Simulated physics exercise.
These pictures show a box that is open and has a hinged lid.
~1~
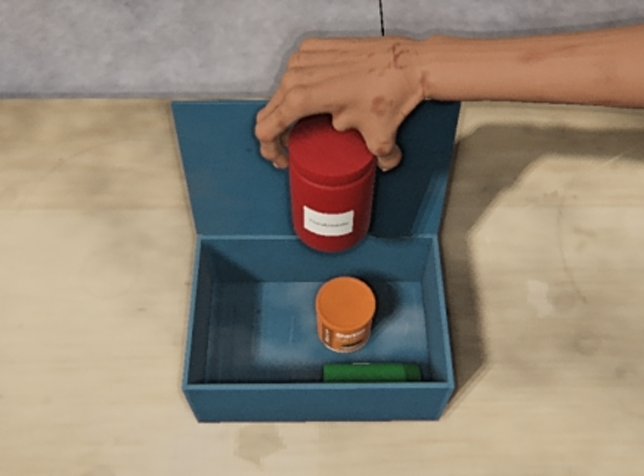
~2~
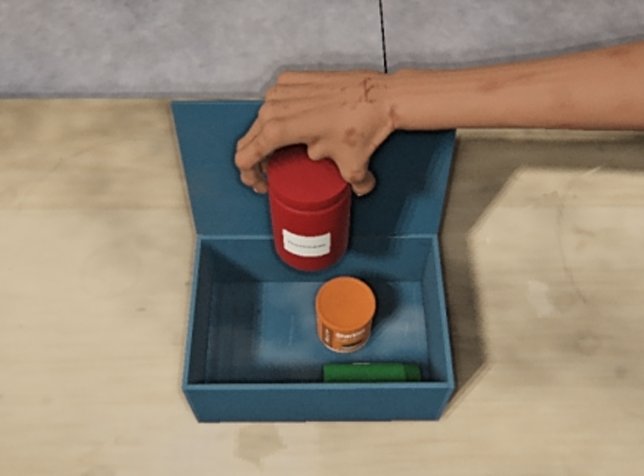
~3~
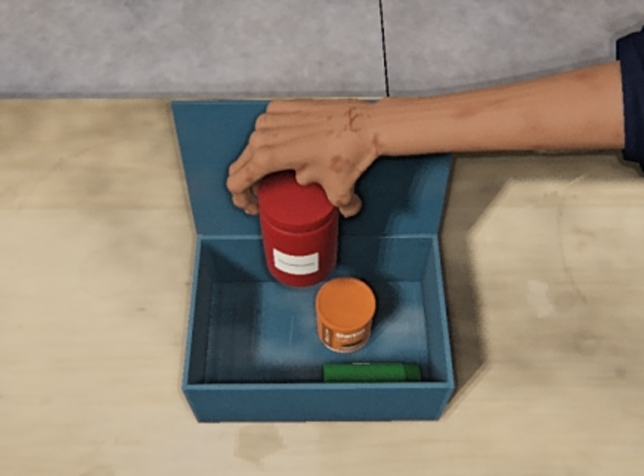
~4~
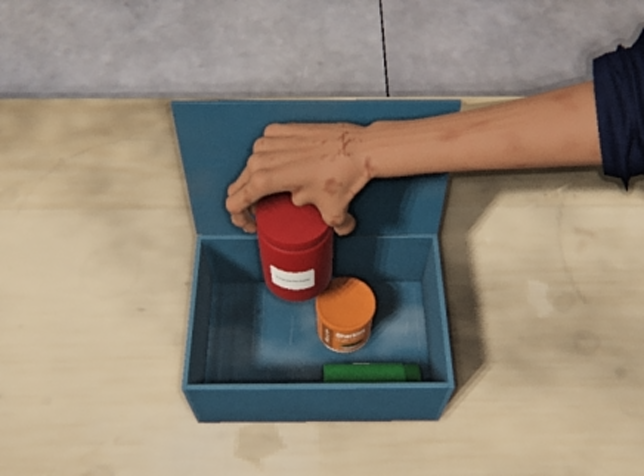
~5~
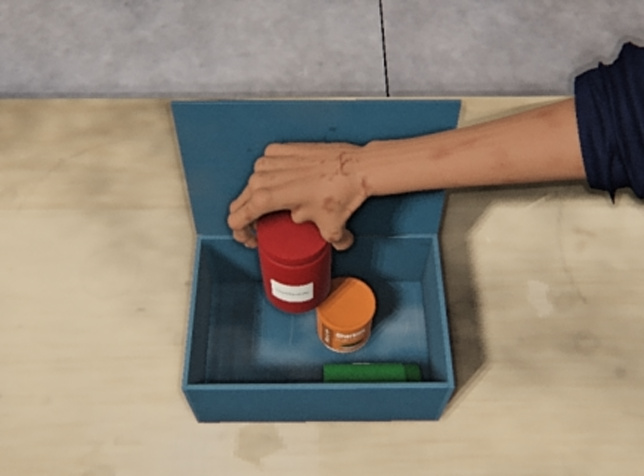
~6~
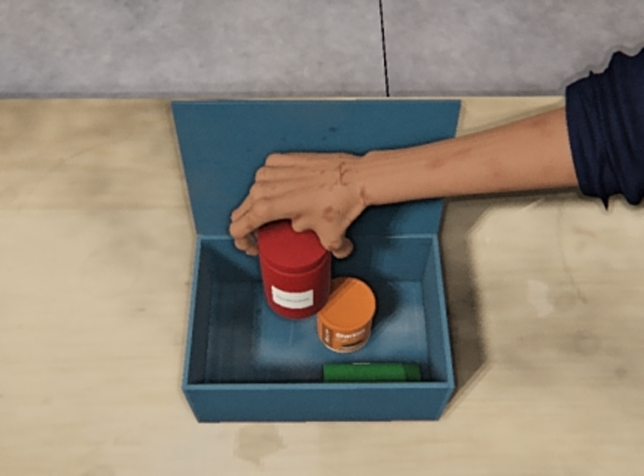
A hand reaches in from the right over an open blue box with a hinged lid, which sits on a pale surface beside a grey area, seen from a high, steady viewpoint. The hand grips a red jar with a white label, while an orange tin and a green object lie inside the box. The hand moves the jar slightly left and lowers it into the box, beside the tin, still holding it.
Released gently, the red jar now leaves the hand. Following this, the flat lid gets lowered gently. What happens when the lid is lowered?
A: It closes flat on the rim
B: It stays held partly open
A.
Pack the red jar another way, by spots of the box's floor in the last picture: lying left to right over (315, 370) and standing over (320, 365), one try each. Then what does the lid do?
So, first it won't go down, then it fits down fine.
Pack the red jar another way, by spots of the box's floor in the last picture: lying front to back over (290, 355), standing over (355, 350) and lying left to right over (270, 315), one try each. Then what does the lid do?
In order: The lid fits down, then gets blocked, then fits down.
Then, 0.50 s later than the last frame, red jar on its side near (272, 310); orange tin moved a little.
Then, 1.50 s later than the last frame, lid 65° above the rim; red jar on its side near (269, 331); orange tin moved a little.
Then, 2.00 s later than the last frame, lid 23° above the rim; red jar on its side near (269, 335); orange tin moved a little.
When it is over, lid shut; lying over in the box, red jar; the other 2 as before. End places, in pixels of the last picture, red jar near (268, 336).
